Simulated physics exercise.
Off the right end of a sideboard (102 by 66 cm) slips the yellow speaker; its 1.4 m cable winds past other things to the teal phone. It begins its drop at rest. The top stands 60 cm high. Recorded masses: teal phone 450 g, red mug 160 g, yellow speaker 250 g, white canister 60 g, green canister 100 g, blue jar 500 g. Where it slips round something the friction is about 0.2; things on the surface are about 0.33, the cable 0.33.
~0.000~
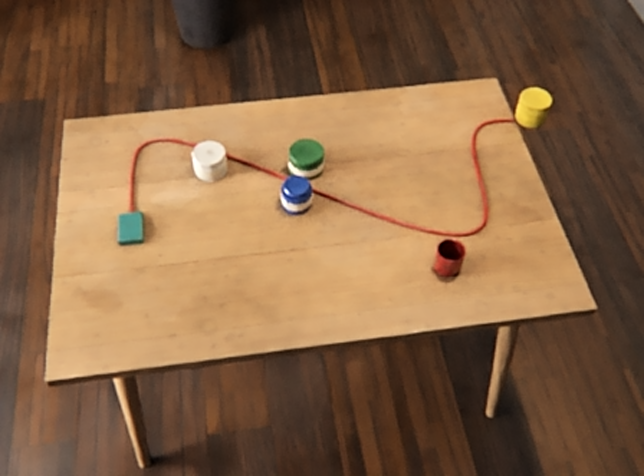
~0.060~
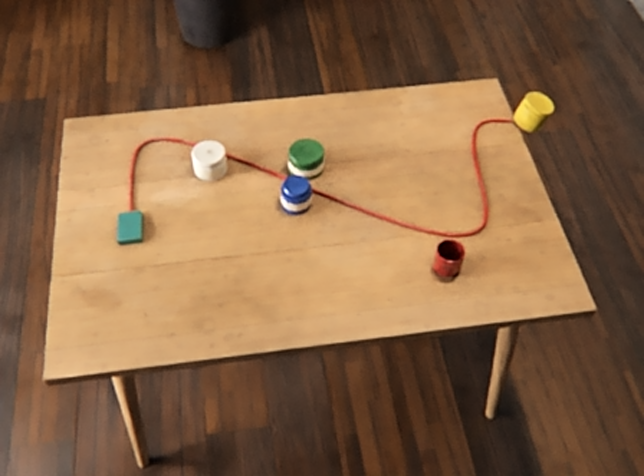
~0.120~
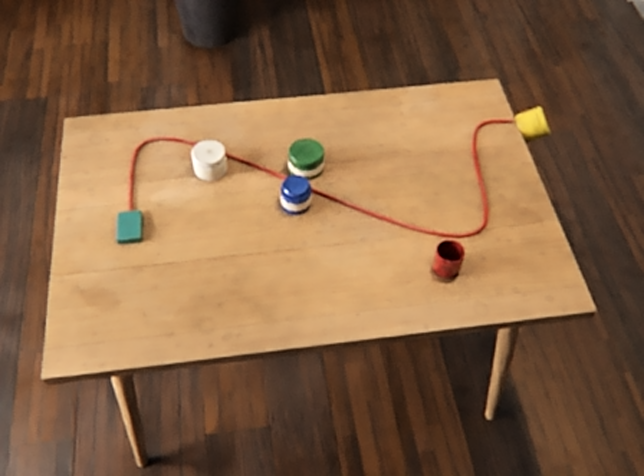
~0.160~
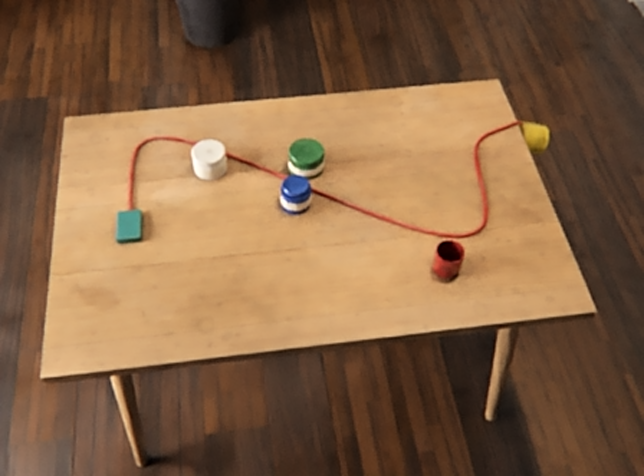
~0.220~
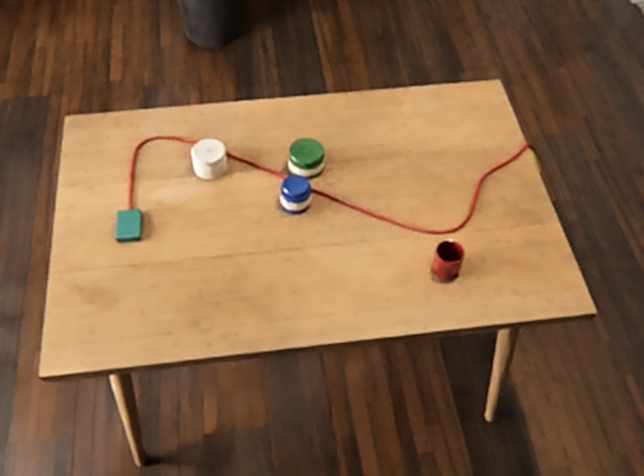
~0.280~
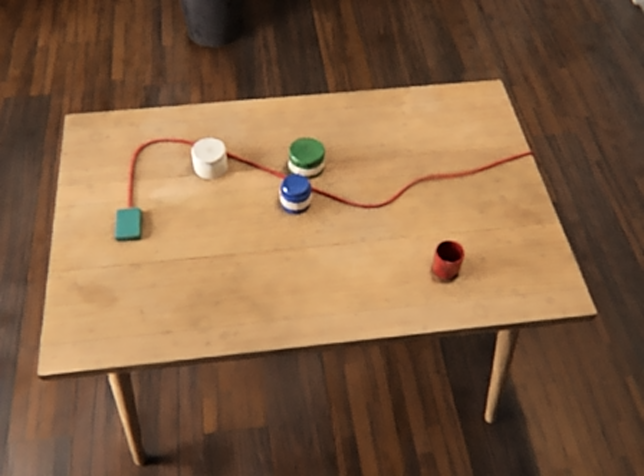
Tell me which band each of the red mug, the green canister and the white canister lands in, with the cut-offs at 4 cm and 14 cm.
As I see it, the red mug changes place very little. The green canister changes place moderately. The white canister changes place a lot.
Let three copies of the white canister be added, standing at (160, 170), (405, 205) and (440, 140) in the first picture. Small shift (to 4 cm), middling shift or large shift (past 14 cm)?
Going one by one, I'd say a long shift, then a long shift, then a short shift.
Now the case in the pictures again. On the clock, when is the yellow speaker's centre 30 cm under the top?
It happens at 0.30 seconds on the clock.
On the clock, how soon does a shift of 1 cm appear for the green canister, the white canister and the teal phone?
Green canister 0.40 s, white canister 0.38 s, teal phone 0.46 s.
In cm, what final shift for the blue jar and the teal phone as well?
The blue jar ends up around 0 cm from its start and the teal phone around 2 cm.
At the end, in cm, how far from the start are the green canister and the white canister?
I'd say the green canister shifts around 10 cm and the white canister ends up over the edge.
At 0.5 s, the cable's tail end at (149, 209); white canister 25 cm off its start, green canister 8 cm off its start, yellow speaker over the edge.
At 0.7 s, the cable's tail end at (149, 209); white canister 53 cm off its start, green canister 9 cm off its start, yellow speaker over the edge.
At 1.0 s, the cable's tail end at (149, 209); white canister over the edge, green canister 9 cm off its start at (308, 119), yellow speaker over the edge.
At 1.2 s, the cable's tail end at (149, 209); white canister over the edge, green canister 9 cm off its start, yellow speaker over the edge.
At 2.4 s, the cable's tail end at (149, 209); white canister over the edge, green canister 9 cm off its start at (308, 119), red mug 0 cm off its start at (450, 252), yellow speaker over the edge.
